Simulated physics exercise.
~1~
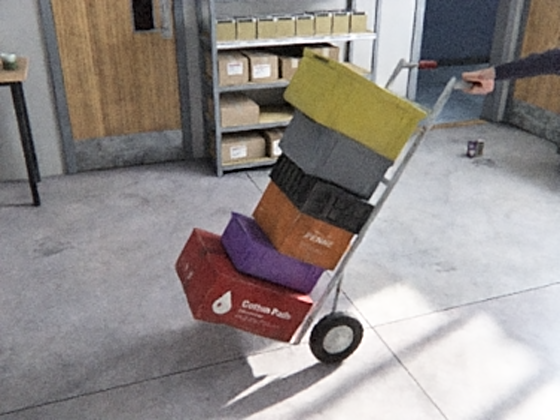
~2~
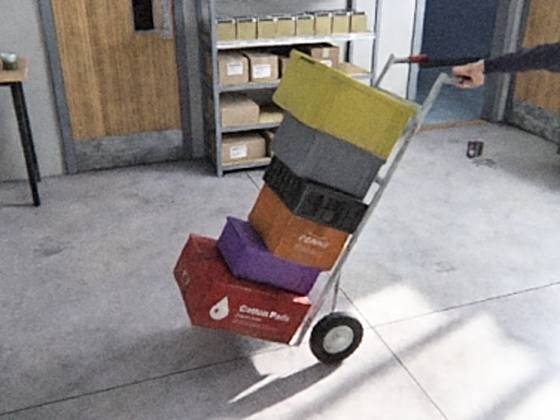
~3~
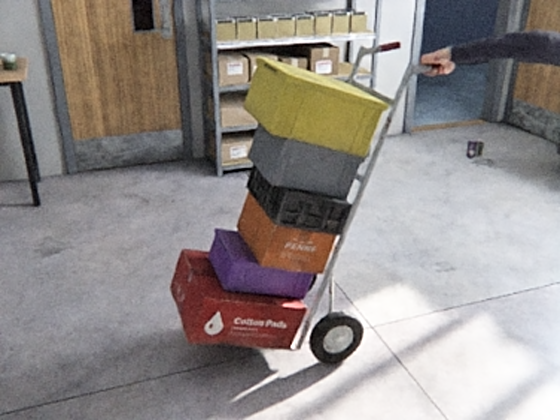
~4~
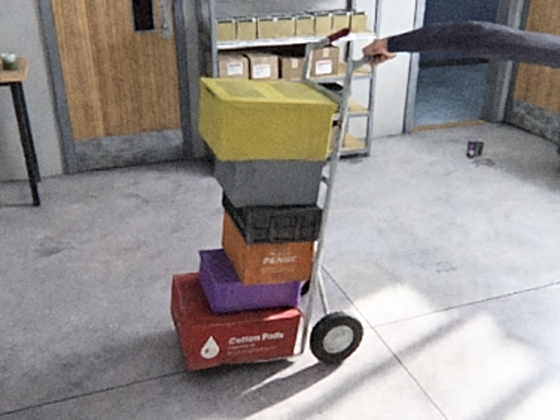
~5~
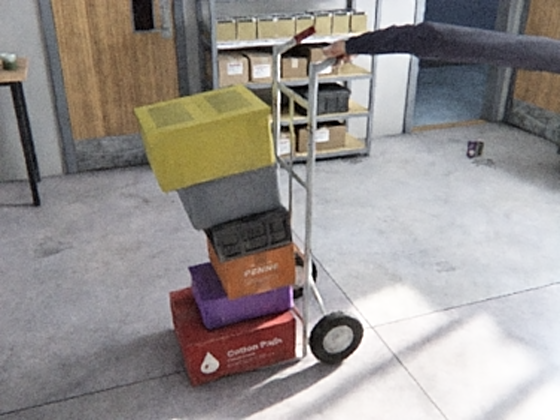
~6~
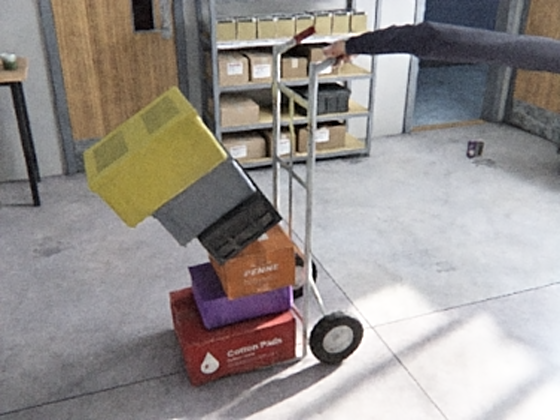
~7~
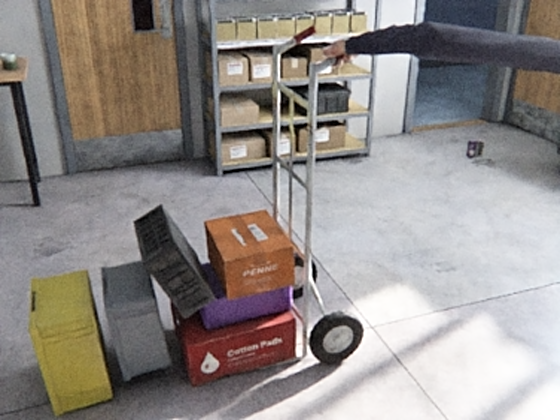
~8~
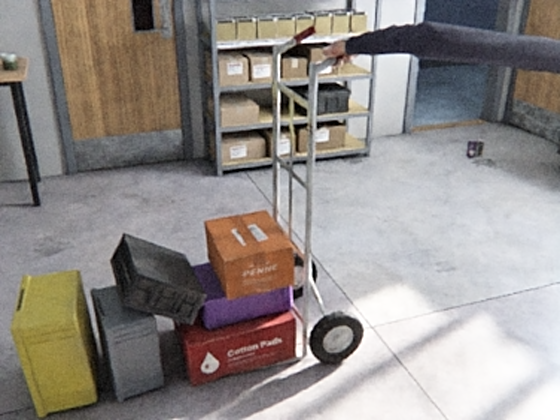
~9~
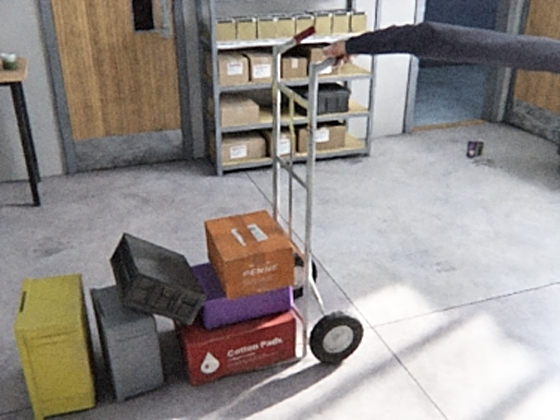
Stacked boxes toppling left as a hand tips a hand truck upright, leaving yellow, grey and black containers fallen beside the rest.
